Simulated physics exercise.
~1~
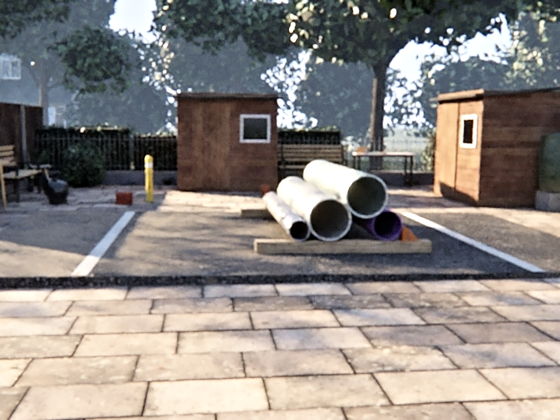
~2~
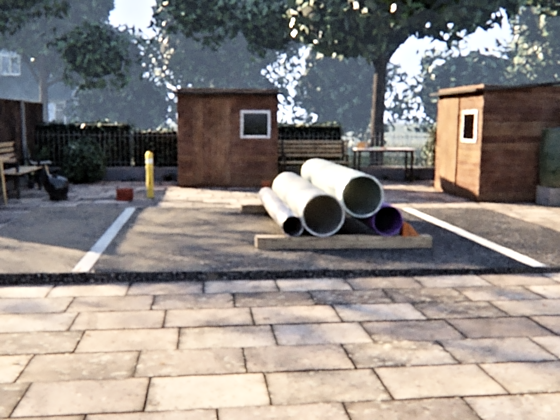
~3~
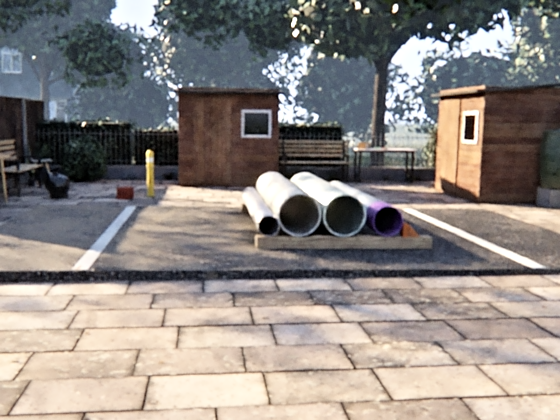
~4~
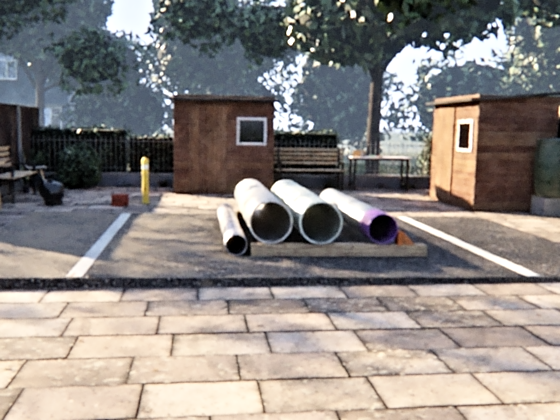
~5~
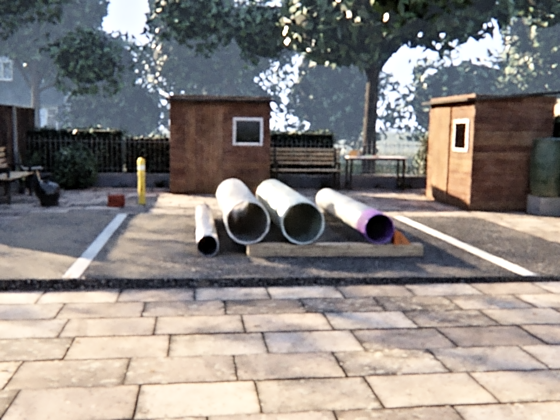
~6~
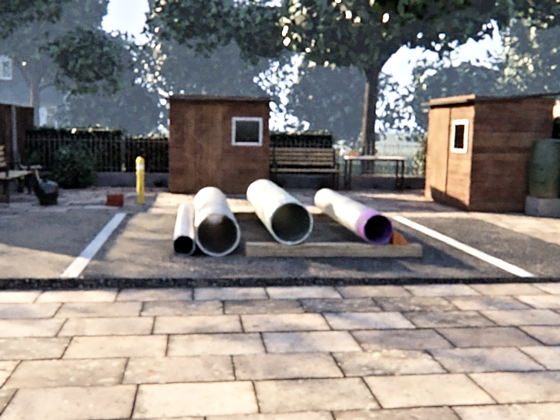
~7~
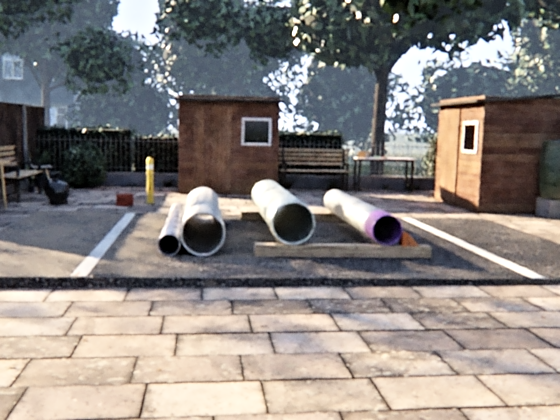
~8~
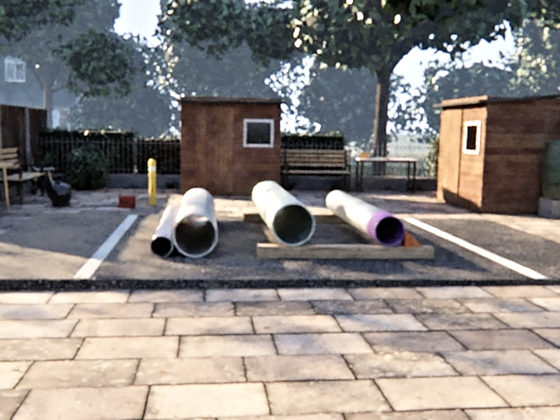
Stacked steel pipes spreading and rolling leftward off timber bearers in a yard, the purple-ended one staying on the right.
